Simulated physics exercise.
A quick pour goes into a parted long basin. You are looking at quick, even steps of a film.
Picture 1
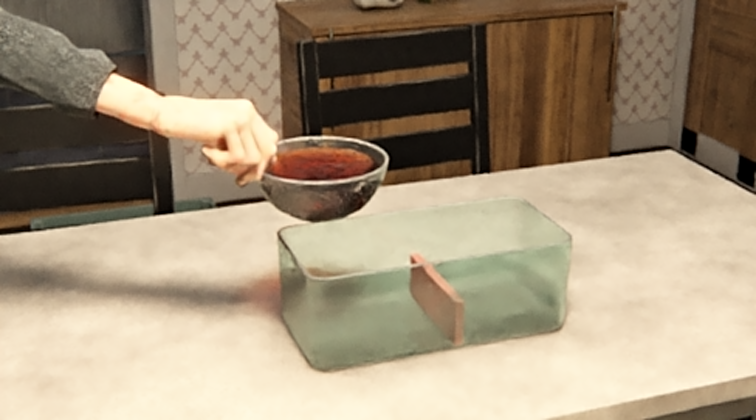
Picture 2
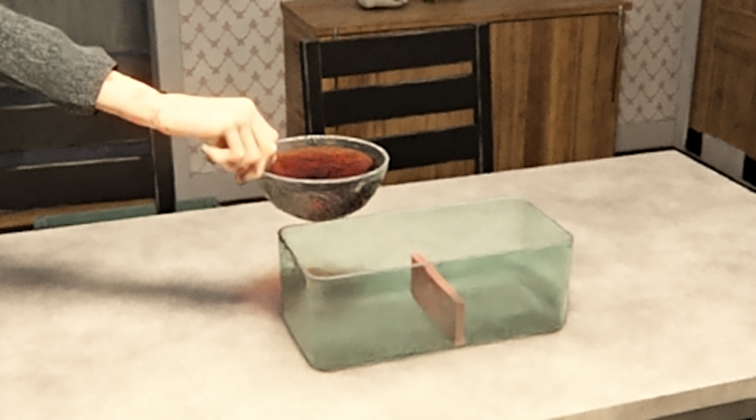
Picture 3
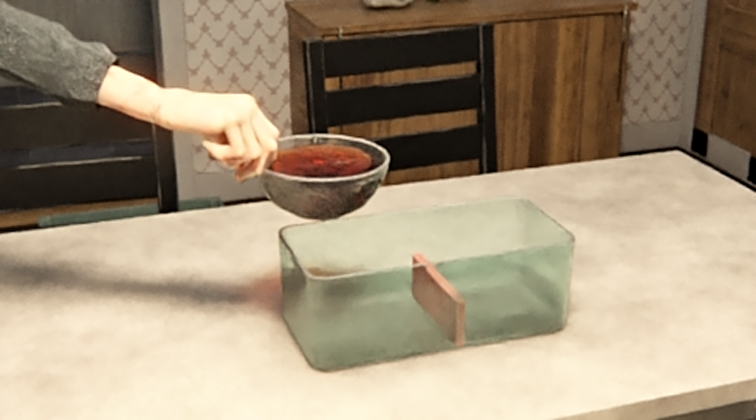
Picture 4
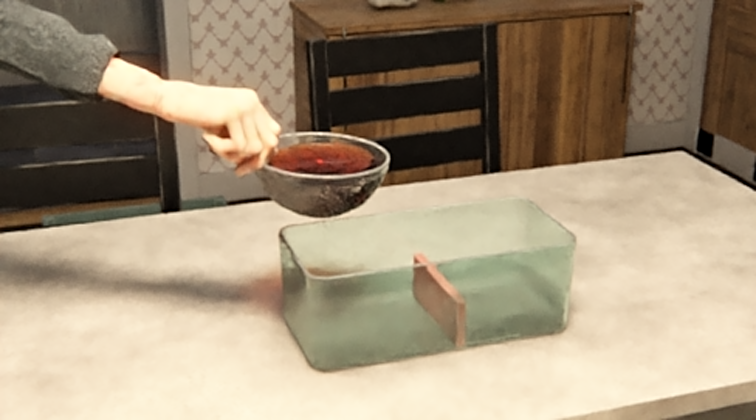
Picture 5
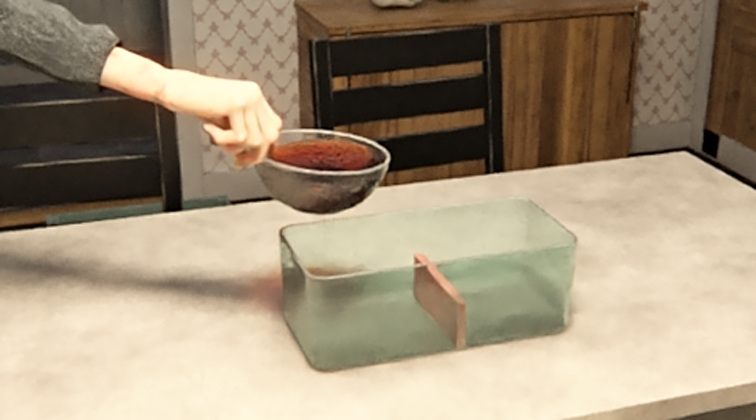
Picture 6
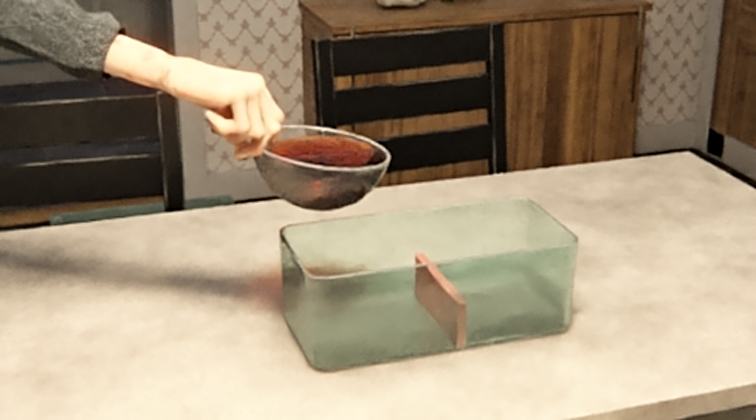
To begin with, a hand holds a glass bowl of dark red liquid nearly level above the left end of a long, clear basin parted by a pinkish wall. The hand then tilts the bowl slightly toward the right, raising its left side, while the basin stays empty of red liquid.
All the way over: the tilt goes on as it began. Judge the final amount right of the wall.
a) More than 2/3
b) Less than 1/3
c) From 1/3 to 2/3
More than 2/3.
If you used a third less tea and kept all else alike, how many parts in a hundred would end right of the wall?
Roughly 85 in a hundred.
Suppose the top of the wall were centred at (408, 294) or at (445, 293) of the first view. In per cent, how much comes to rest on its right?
Result: 95 % first, 75 % second.
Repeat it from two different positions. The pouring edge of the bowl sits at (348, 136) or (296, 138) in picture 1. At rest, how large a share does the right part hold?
It comes to about 45 %, followed by about 0 %.
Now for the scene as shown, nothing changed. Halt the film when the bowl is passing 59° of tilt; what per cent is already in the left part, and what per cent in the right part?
So the left part has 10 percent, while the right part has 10.
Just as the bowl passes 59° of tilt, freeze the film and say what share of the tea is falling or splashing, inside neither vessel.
Roughly 40 percent.
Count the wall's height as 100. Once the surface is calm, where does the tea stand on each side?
It settles around 0 on the left side and around 50 on the right side.
A moment on, the bowl is tipped part way and 46 per cent is still to pour, 8 is left of the wall and 8 right of it.
Next, the bowl is tipped on its side and 1 per cent is still to pour, 9 is left of the wall and 79 right of it.
Then the bowl is tipped on its side and 0 per cent is still to pour, 10 is left of the wall and 89 right of it.
Later the bowl is tipped on its side and 0 per cent is still to pour, 10 is left of the wall and 89 right of it.
In the end 10 per cent lies left of the wall, 89 right of it and 0 outside.
